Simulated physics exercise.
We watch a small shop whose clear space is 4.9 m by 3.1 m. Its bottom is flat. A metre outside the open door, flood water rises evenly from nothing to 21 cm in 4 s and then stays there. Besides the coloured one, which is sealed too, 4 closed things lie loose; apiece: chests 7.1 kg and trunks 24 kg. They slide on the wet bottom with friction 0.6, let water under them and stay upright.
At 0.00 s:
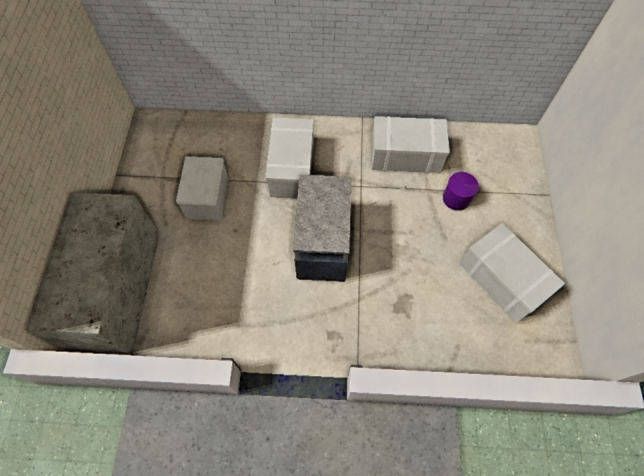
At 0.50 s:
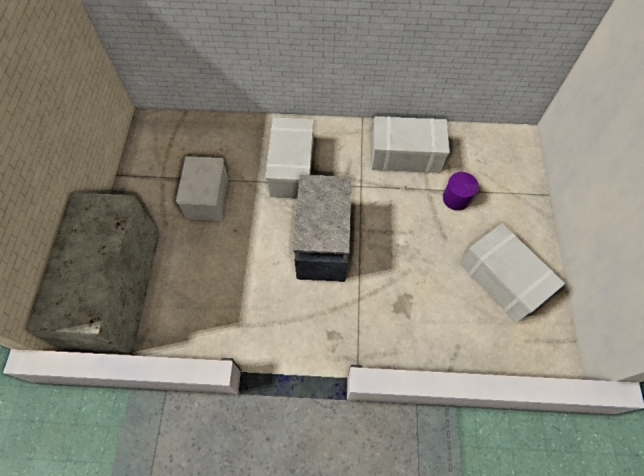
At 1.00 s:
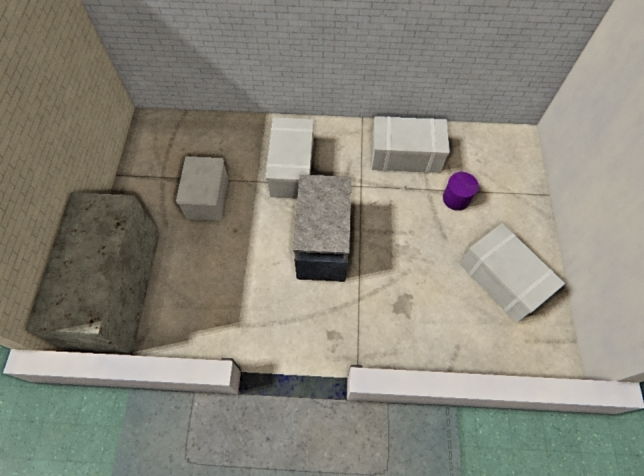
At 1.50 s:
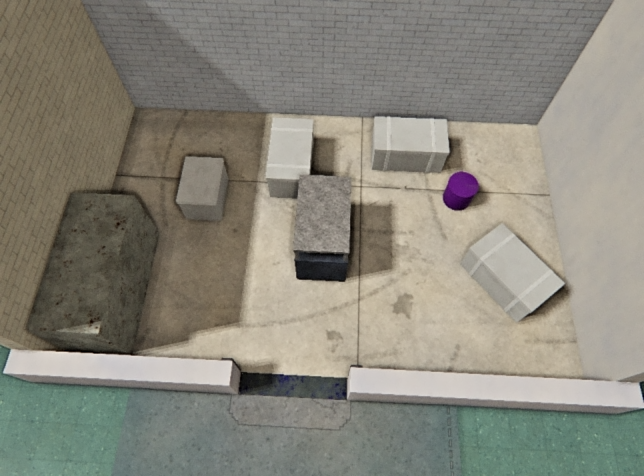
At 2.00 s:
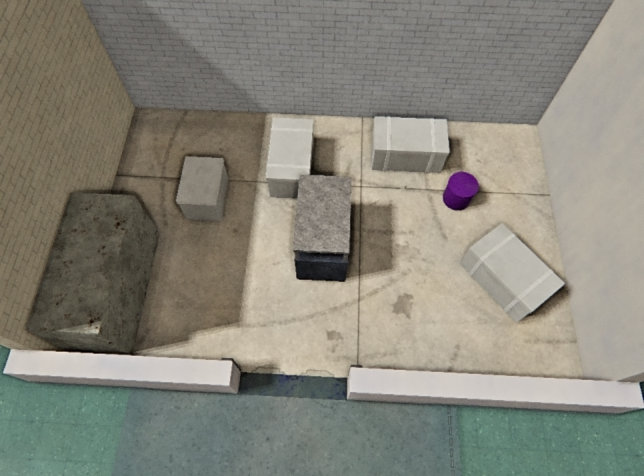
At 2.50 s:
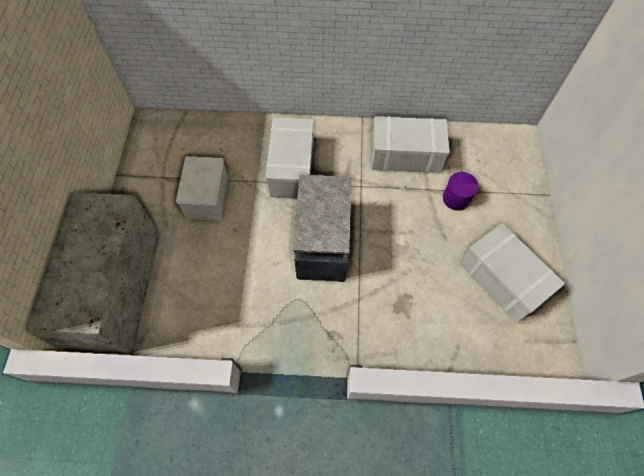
Water spreads over the ground outside and begins creeping through the doorway onto the shop floor.
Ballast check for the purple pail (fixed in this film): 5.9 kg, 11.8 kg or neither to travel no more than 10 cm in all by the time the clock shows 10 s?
For it, only the larger load is enough.
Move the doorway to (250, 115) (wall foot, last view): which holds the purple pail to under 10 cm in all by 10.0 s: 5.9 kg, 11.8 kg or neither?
Then the lower weight is enough.
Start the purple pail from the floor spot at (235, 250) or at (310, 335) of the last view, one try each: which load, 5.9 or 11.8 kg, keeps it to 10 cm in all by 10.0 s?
In turn: Neither holds; neither holds.
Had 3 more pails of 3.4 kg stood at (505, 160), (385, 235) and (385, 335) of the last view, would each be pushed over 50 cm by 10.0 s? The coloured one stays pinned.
In turn: Under, over, under.
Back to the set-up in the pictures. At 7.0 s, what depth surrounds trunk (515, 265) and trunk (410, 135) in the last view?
Roughly 3 and 2 cm.
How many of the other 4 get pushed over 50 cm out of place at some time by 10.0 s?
1 of them.
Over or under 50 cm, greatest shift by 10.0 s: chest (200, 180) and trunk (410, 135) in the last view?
In turn: Over, under.
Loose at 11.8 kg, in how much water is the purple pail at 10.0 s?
Roughly 7 cm.
After 3.5 s the purple pail would be 0 cm from its start with 5.9 kg and 0 cm from its start with 11.8 kg; 0 cm of water round it then.
After 4.5 s the purple pail would be 0 cm from its start with 5.9 kg and 0 cm from its start with 11.8 kg; 1 cm of water round it then.
After 7.0 s the purple pail would be 14 cm from its start with 5.9 kg and 0 cm from its start with 11.8 kg; 5 cm of water round it then.
After 10.0 s the purple pail would be 28 cm from its start with 5.9 kg and 0 cm from its start with 11.8 kg; 7 cm of water round it then.
